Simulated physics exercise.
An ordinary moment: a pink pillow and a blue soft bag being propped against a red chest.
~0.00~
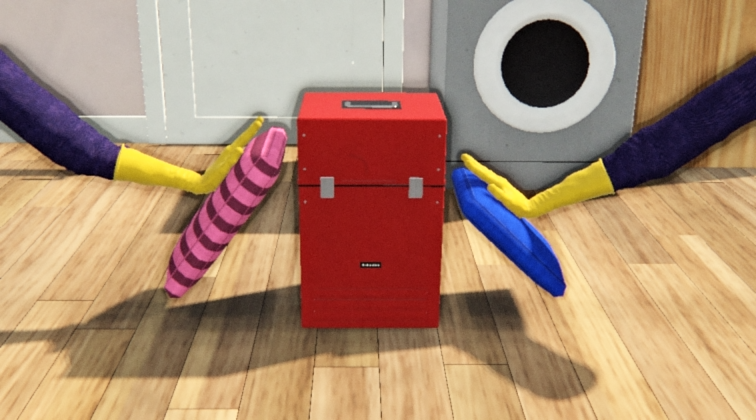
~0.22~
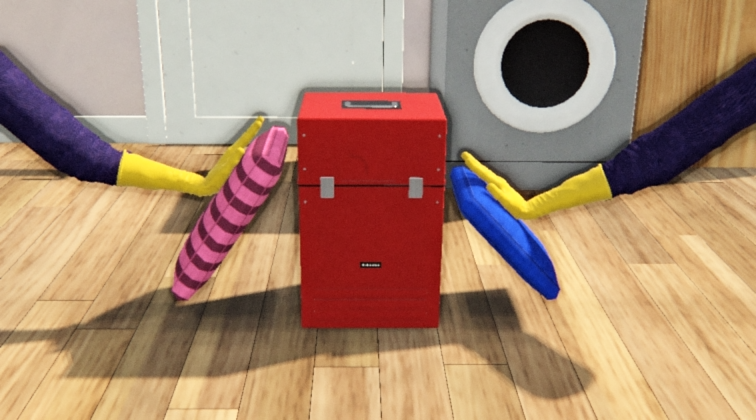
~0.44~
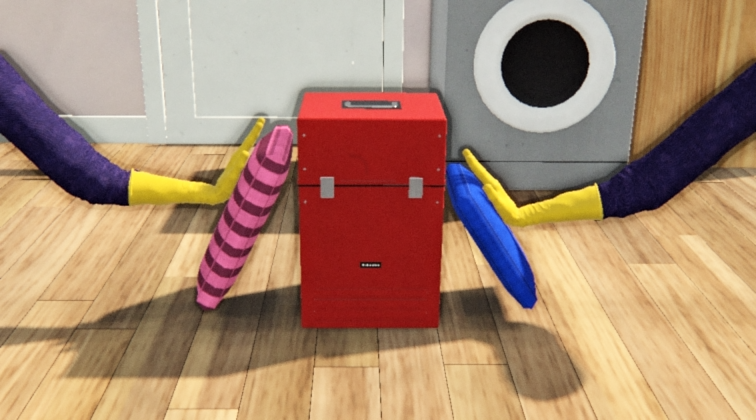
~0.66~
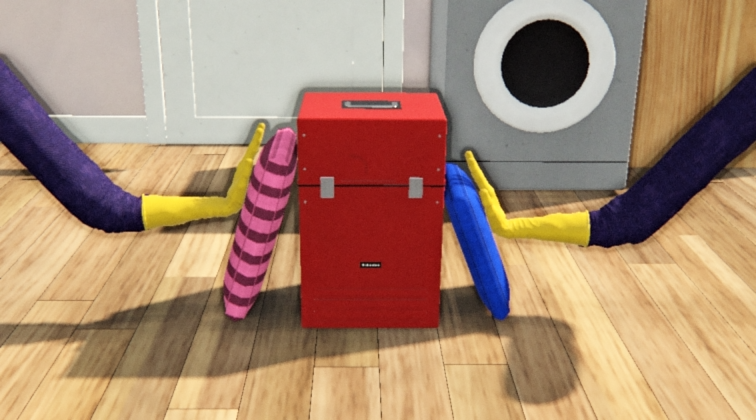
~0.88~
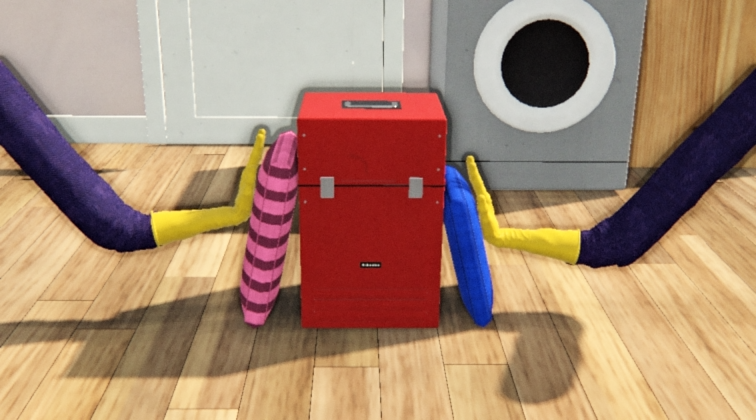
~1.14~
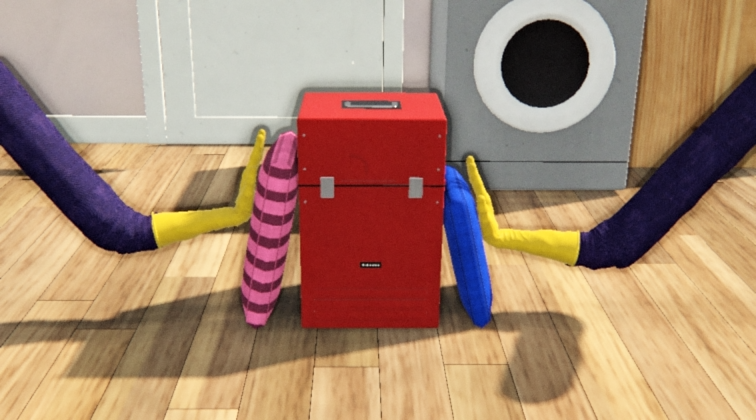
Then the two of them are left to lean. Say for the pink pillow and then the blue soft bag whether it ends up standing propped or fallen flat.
My guess is the pink pillow won't come down; my guess is the blue soft bag won't come down.
By 1.48 s, pillow still up near (273, 228); soft bag still up near (464, 244).
When it is over, pillow still up near (273, 228); soft bag still up near (463, 245). The pink pillow remains propped up and the blue soft bag keeps leaning.
